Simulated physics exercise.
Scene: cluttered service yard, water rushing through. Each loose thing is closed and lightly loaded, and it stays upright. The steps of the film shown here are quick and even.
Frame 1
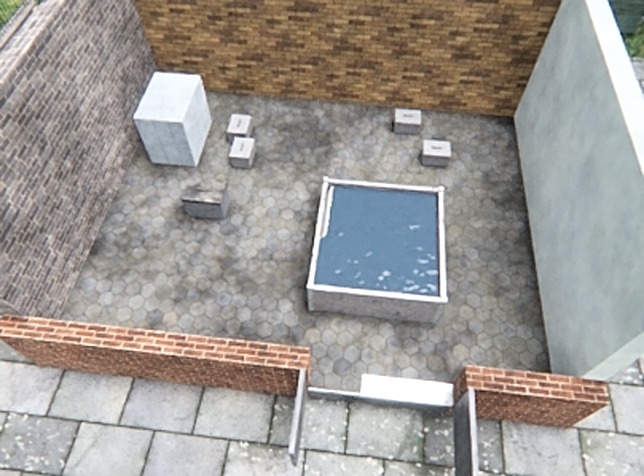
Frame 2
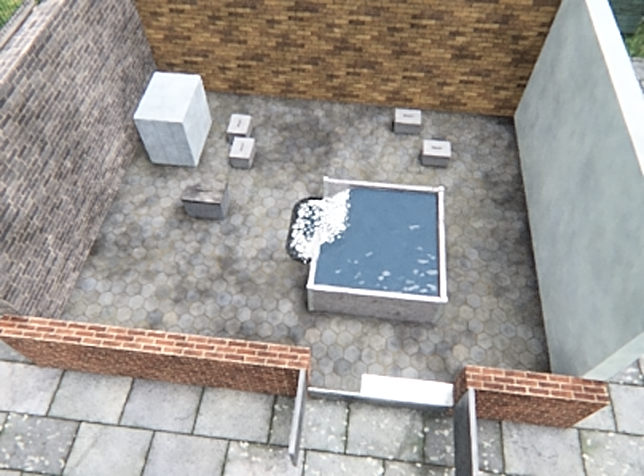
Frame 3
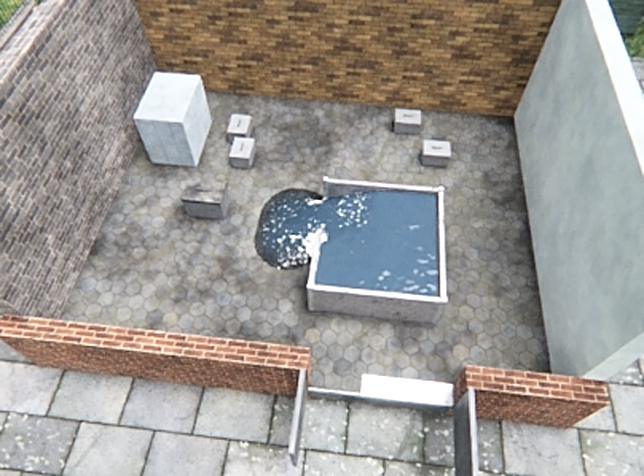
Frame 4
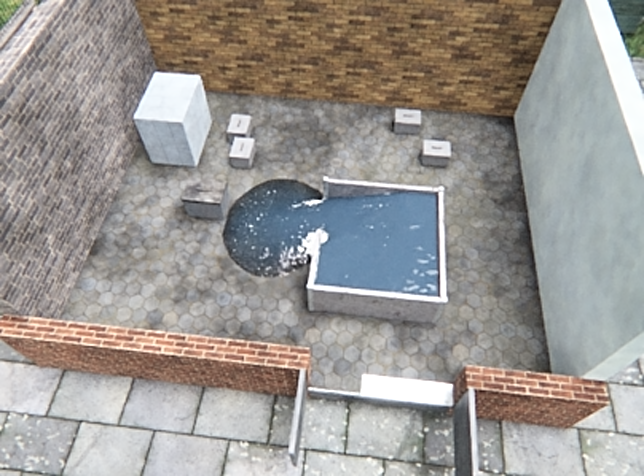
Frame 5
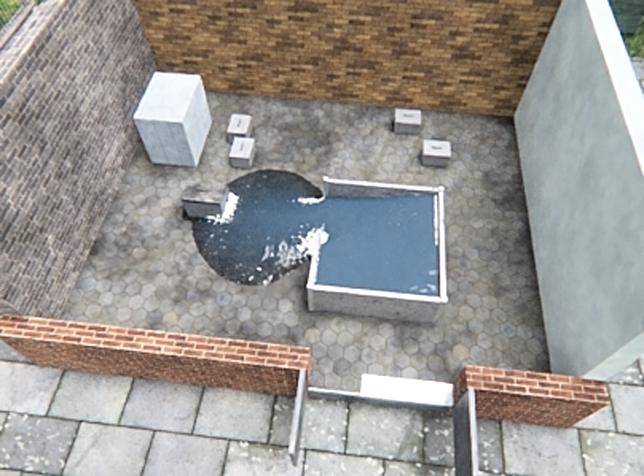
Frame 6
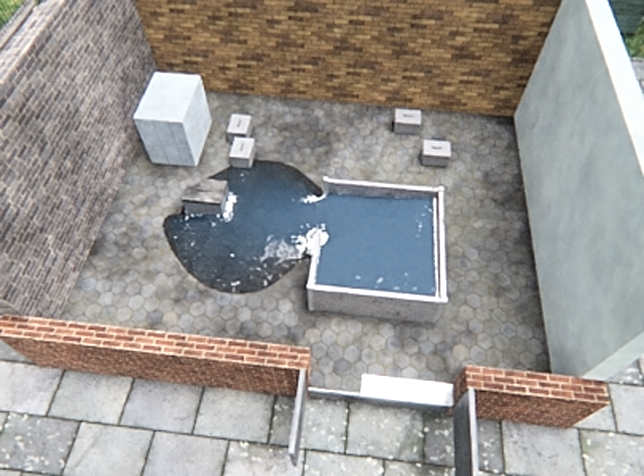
Water pours from the left side of a raised rectangular tank in a walled yard and spreads leftward across the paving in a widening dark pool, surrounding a low grey block while the other blocks stay in place.
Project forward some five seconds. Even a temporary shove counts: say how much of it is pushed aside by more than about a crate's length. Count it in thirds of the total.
Share: A third up to two thirds.
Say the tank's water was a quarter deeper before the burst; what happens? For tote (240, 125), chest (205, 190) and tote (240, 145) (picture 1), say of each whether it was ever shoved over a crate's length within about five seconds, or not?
The first passed the mark, the next passed the mark, and the last passed the mark.
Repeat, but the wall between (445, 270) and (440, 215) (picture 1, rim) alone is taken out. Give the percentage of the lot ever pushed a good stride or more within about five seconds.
About 20 %.
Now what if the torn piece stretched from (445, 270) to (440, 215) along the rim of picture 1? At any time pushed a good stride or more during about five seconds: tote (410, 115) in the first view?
The way I see it, it made the full stretch.
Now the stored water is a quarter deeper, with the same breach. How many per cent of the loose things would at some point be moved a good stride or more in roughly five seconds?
Roughly 60 in a hundred.
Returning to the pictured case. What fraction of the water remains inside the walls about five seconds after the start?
I make it 100 percent.
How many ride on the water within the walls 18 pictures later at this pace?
It adds up to 1.
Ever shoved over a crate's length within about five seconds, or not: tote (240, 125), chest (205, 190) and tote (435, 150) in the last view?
Here's how it goes one after another: Traveled a good way, traveled a good way and remained close.
A moment on, 0 of 5 are well off their spots; 0 afloat.
Next, 3 of 5 are well off their spots; 3 afloat.
Later, 3 of 5 are well off their spots; 1 afloat.
In the end, 2 of 5 are well off their spots, and 3 have been at some point; 1 afloat.
